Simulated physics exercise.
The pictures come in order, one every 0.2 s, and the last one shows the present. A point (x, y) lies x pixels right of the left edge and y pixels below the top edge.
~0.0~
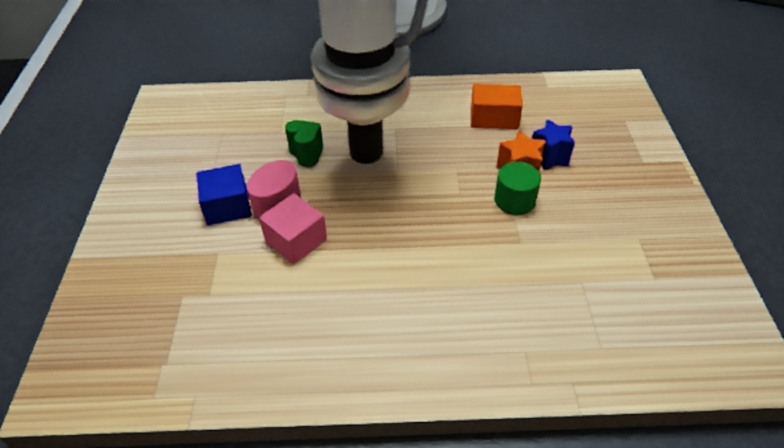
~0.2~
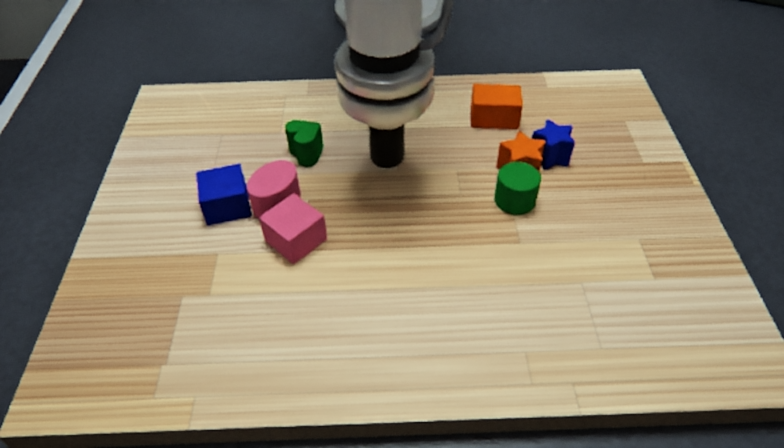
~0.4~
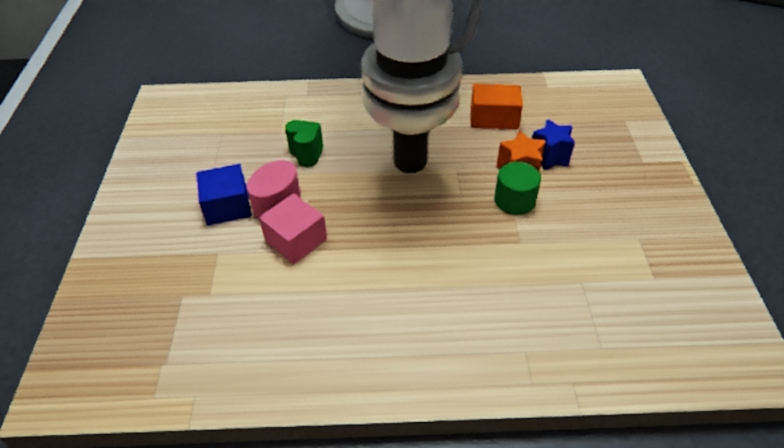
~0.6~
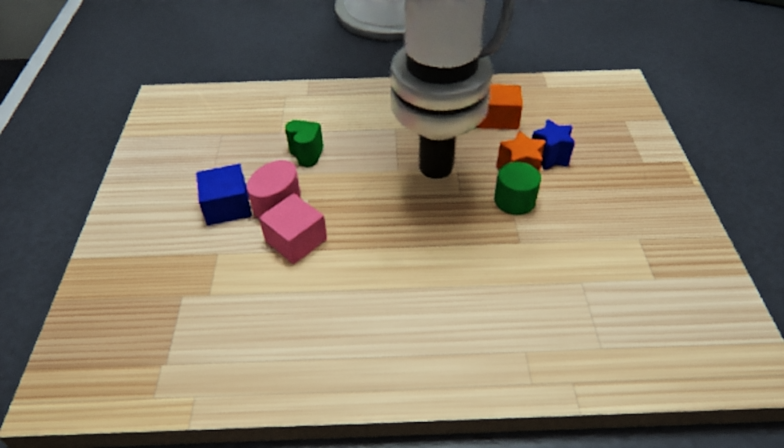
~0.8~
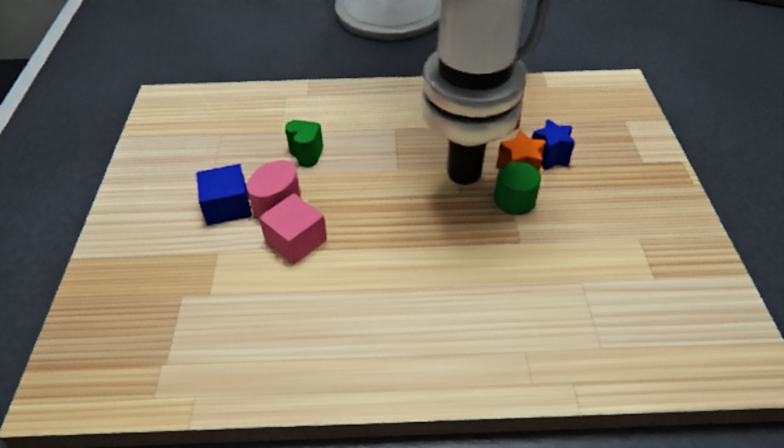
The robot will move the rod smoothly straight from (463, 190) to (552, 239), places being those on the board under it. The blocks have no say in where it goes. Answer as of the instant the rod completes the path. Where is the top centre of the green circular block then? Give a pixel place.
Top centre: (564, 184).
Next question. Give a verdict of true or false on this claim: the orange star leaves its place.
Answer: False.
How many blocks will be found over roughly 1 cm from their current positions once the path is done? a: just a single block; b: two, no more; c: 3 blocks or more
a - just a single block.
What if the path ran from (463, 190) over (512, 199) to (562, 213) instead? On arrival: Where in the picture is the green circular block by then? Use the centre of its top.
It sits at (610, 193).
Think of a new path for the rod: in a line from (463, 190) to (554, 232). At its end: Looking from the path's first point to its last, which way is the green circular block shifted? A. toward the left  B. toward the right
I choose A.
The first path, step by step. One third of the way, rod (494, 190); green circular block (535, 178).
Two thirds of the way, rod (524, 207); green circular block (557, 182).
At the end, rod (556, 224); green circular block (564, 184); orange star in place.
